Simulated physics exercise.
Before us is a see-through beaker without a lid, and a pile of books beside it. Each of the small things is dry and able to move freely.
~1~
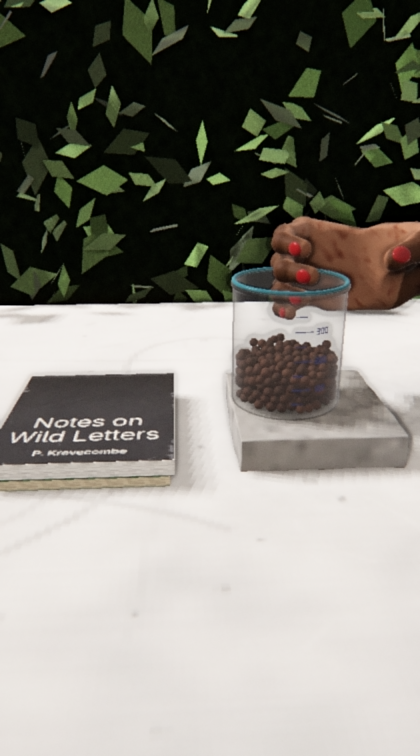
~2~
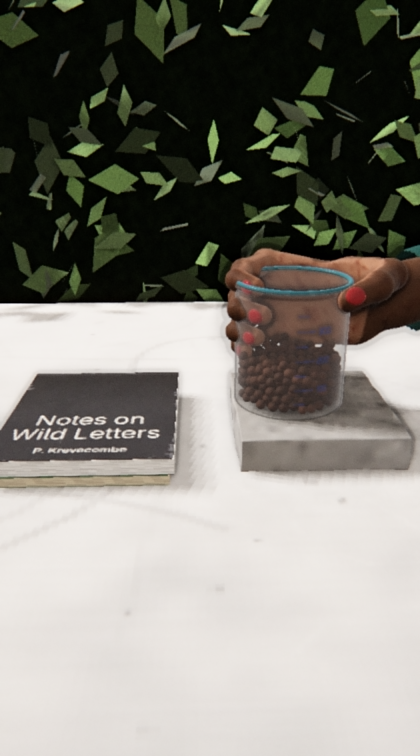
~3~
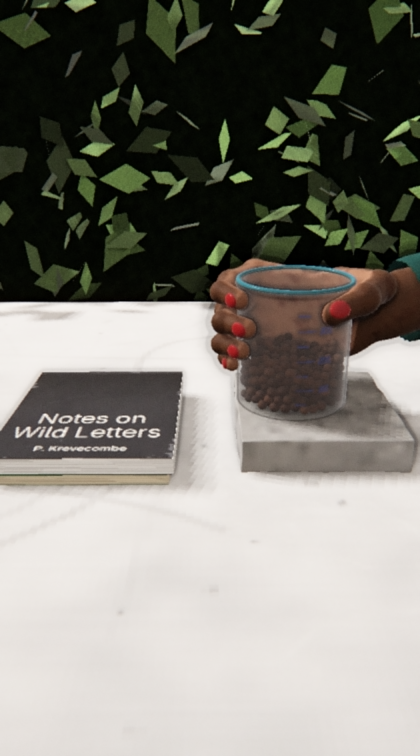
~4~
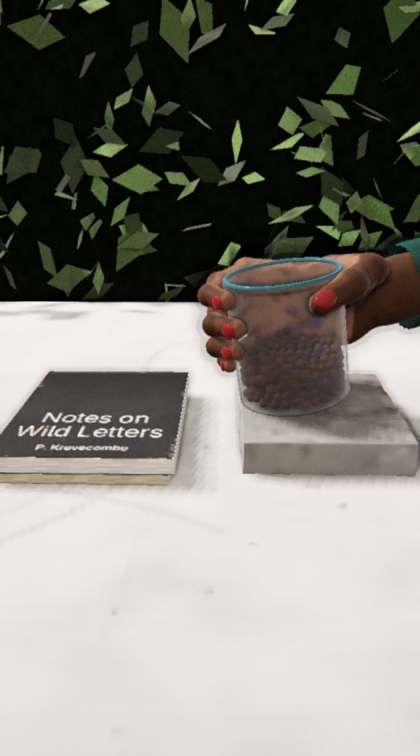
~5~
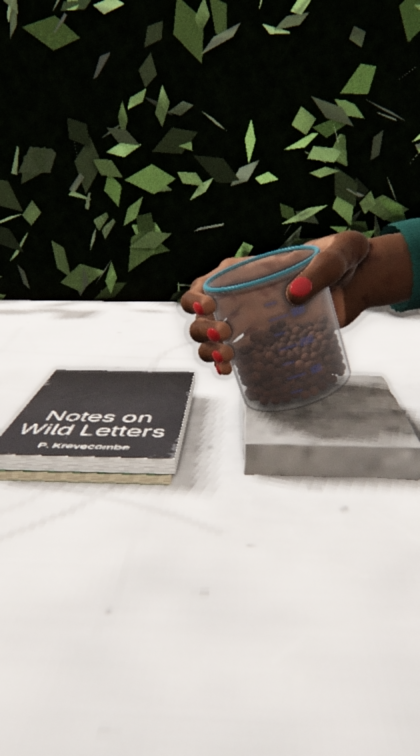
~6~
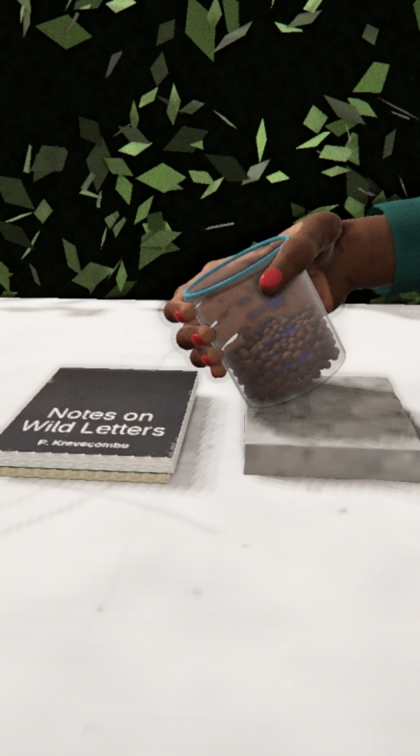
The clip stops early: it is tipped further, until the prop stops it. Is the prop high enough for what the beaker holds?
Well, the load gets out, some of it.
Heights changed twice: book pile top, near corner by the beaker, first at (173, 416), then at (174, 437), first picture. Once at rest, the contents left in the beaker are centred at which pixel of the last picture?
I'd put it close to (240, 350) first and close to (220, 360) after that.
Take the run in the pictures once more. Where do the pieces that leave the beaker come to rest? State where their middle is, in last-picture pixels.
Around pixel (89, 399).
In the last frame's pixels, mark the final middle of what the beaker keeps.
I'd say it's around (186, 385) in the last frame.
Then, 0.38 s later than the last frame, the beaker leans 47°; everything is still inside.
Then, 0.87 s later than the last frame, the beaker leans 71°; everything is still inside.
Then, 1.39 s later than the last frame, the beaker leans 95°; a stray few of the allspice berries out of it.
When it is over, the beaker rests on the book pile at 98°; roughly a quarter of the allspice berries out of it.
